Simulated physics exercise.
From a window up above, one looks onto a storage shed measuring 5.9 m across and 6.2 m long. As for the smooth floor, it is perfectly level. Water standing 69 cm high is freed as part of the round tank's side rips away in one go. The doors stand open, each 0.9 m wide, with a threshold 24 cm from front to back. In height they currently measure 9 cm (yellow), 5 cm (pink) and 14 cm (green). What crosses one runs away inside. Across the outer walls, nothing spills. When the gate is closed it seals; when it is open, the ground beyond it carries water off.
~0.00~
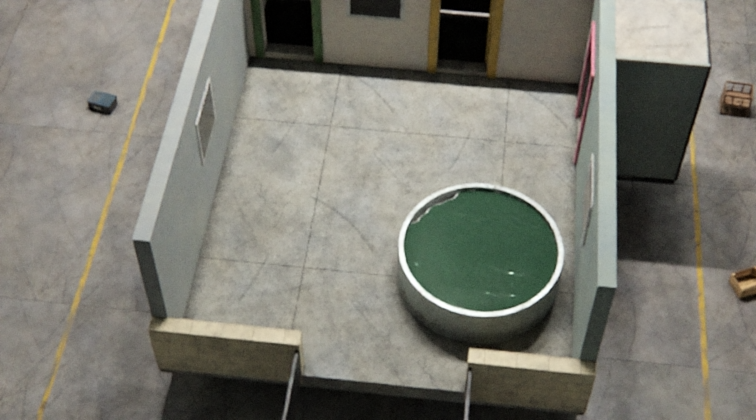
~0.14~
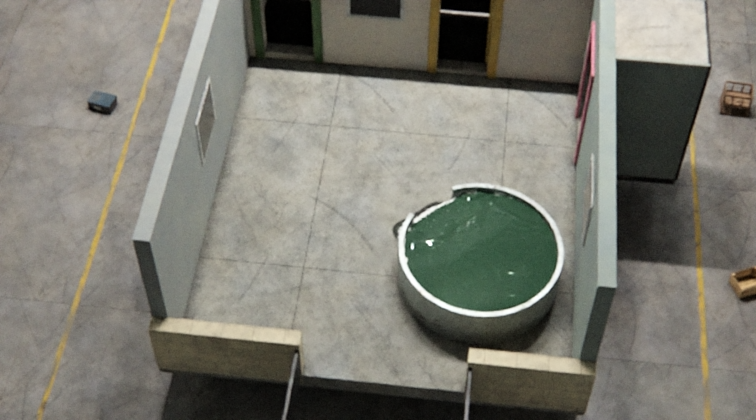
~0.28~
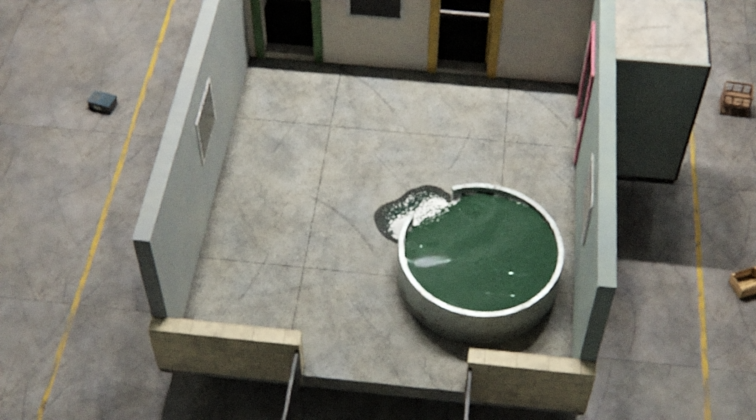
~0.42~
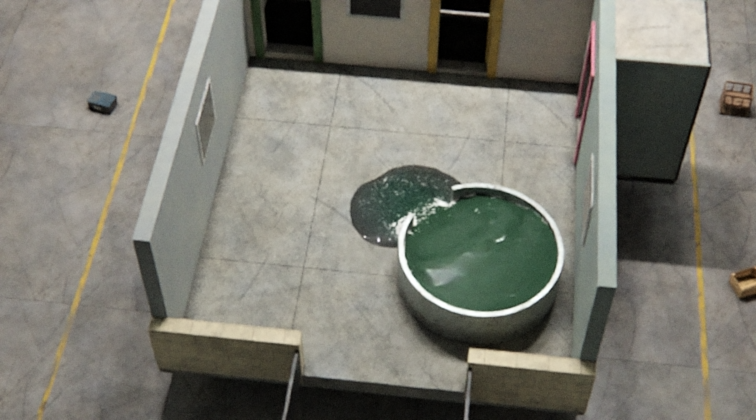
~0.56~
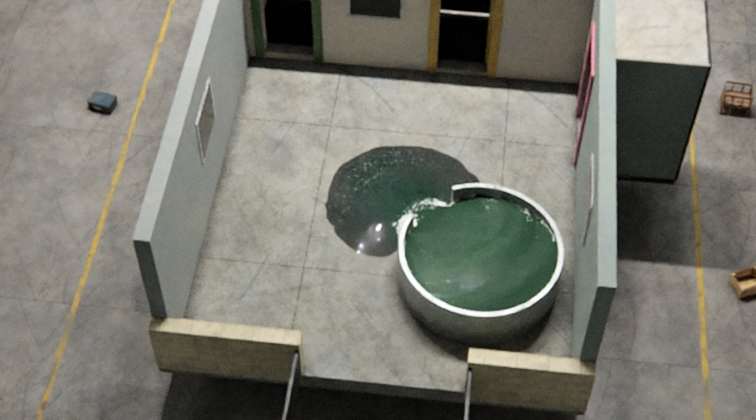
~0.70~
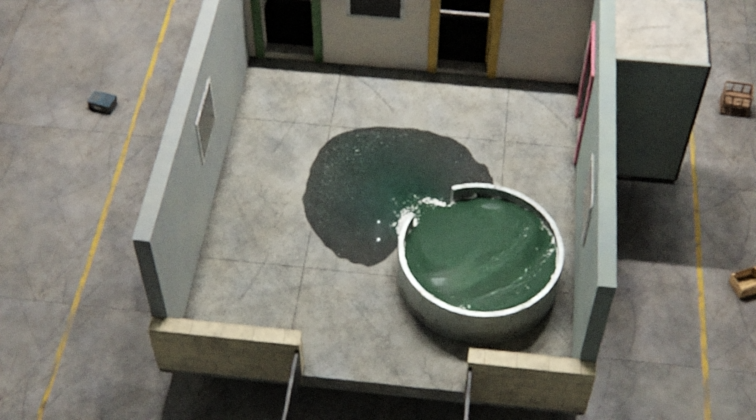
Storage shed seen from above, a round tank's far side breaking open and green water spreading across the smooth grey floor.
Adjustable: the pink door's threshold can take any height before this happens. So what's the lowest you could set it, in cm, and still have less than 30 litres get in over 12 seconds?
Some 8 cm would be the lowest.
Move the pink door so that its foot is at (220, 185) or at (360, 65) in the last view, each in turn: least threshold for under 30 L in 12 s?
In turn: Roughly 12.0 cm, roughly 15 cm.
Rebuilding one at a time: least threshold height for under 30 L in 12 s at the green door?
Green door, minimum about 20 cm.
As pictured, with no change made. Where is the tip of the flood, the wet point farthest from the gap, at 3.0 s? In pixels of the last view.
Pixel close to (250, 59).
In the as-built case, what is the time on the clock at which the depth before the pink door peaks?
Peak time: Around 7.5 s.
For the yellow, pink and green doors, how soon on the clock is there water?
Yellow door 1.6 seconds, pink door 4.0 seconds, green door 1.4 seconds.
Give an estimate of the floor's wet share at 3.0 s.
Around 50 per cent of the floor.
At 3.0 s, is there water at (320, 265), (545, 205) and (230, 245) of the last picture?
So, in order, I'd say stayed dry, then stayed dry, then got wet.
After 1.4 s water covers 45 % of the floor, deepest (38 cm) near (421, 227); it has not reached the pink door.
After 3.0 s water covers 50 % of the floor, deepest (32 cm) near (247, 73); it has not reached the pink door.
After 12.0 s water covers 100 % of the floor, deepest (12 cm) near (545, 238); 9 cm at the pink door, 81 litres in over its 5 cm threshold.
At the pink door as built, the water arrived by 4.2 s and peaked near 11 cm at 7.6 s.
Run again over the same 12 s with other heights there, 43 litres in over 7 cm, 12 litres over 9.5 cm. The limit of 30 litres is kept from about 8 cm up.
